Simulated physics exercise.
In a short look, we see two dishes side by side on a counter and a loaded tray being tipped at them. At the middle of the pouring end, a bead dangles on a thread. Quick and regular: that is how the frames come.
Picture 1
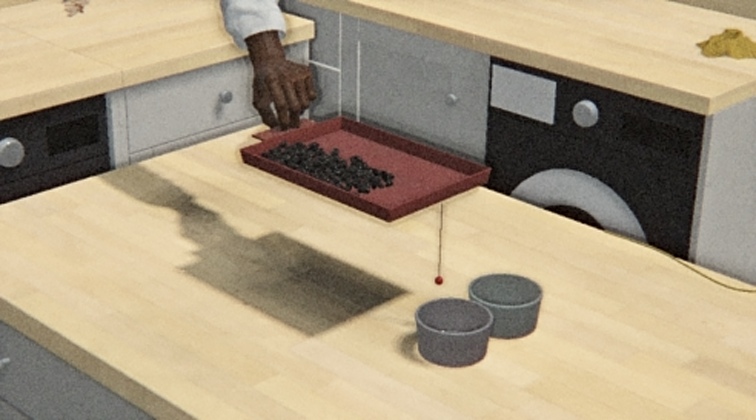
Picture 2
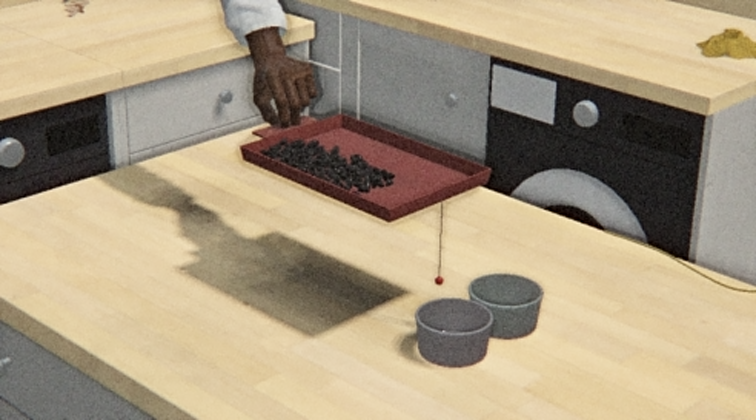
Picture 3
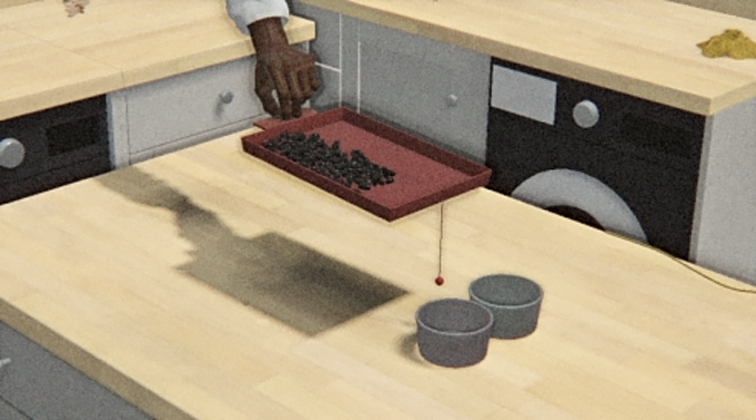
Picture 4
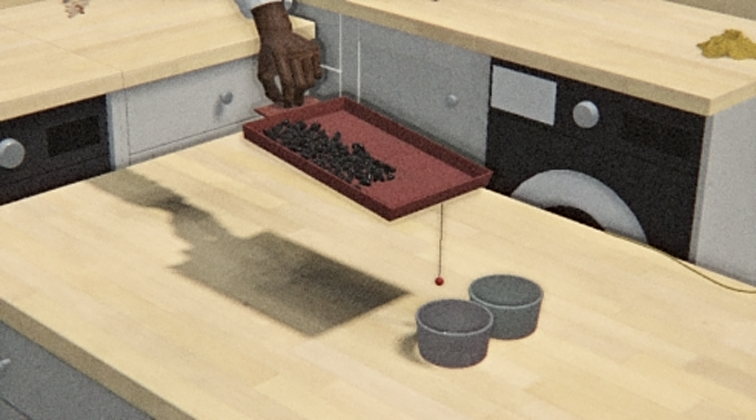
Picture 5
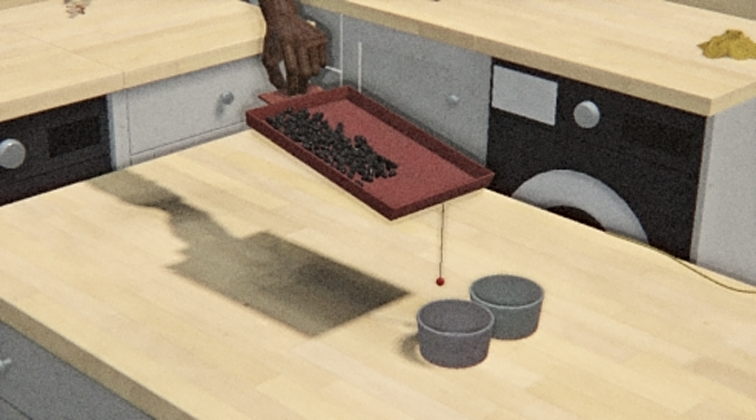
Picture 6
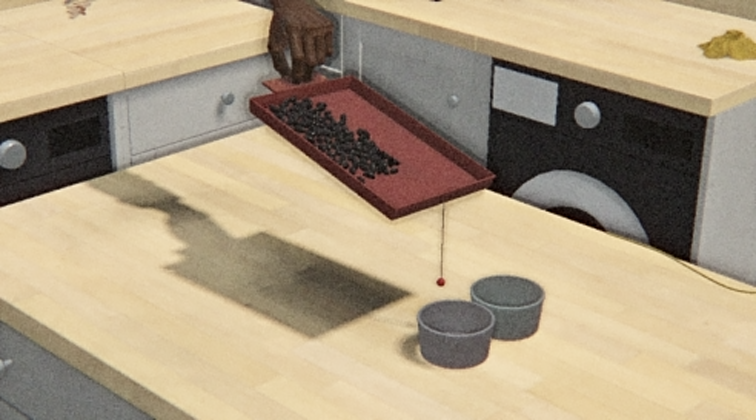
A hand slowly raises the handle end of a red tray of black beans above a counter.
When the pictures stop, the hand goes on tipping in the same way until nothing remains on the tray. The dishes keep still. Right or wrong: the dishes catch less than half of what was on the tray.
Wrong - they catch more than half.
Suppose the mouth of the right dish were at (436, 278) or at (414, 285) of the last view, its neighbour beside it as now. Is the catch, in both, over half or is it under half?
Shy of half, then shy of half.
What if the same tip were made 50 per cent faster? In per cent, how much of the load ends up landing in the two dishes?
I'd expect near 80 per cent.
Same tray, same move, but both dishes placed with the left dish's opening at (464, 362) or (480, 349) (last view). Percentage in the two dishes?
It would be near 0 per cent first and near 10 per cent second.
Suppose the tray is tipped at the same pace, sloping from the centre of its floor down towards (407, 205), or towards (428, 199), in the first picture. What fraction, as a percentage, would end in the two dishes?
40 % and 70 %.
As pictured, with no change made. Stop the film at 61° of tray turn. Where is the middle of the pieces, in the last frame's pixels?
Near (441, 172).
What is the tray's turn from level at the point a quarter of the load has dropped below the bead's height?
That would be about 110 degrees from level.
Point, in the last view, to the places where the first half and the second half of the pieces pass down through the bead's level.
About (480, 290) to begin with, then about (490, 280).
Shortly afterwards, tray tipped steeply; all but a few on the tray; only a few in the right dish; only a few in the air.
Next, tray tipped past a quarter turn; all but a few on the tray; a little in the right dish; only a few outside both; only a few in the air.
Some moments later, tray tipped past a quarter turn; near a third in the left dish; near half in the right dish; a little outside both; only a few in the air.
In the end, tray tipped past a quarter turn; near a third in the left dish; near half in the right dish; a little outside both; only a few in the air.
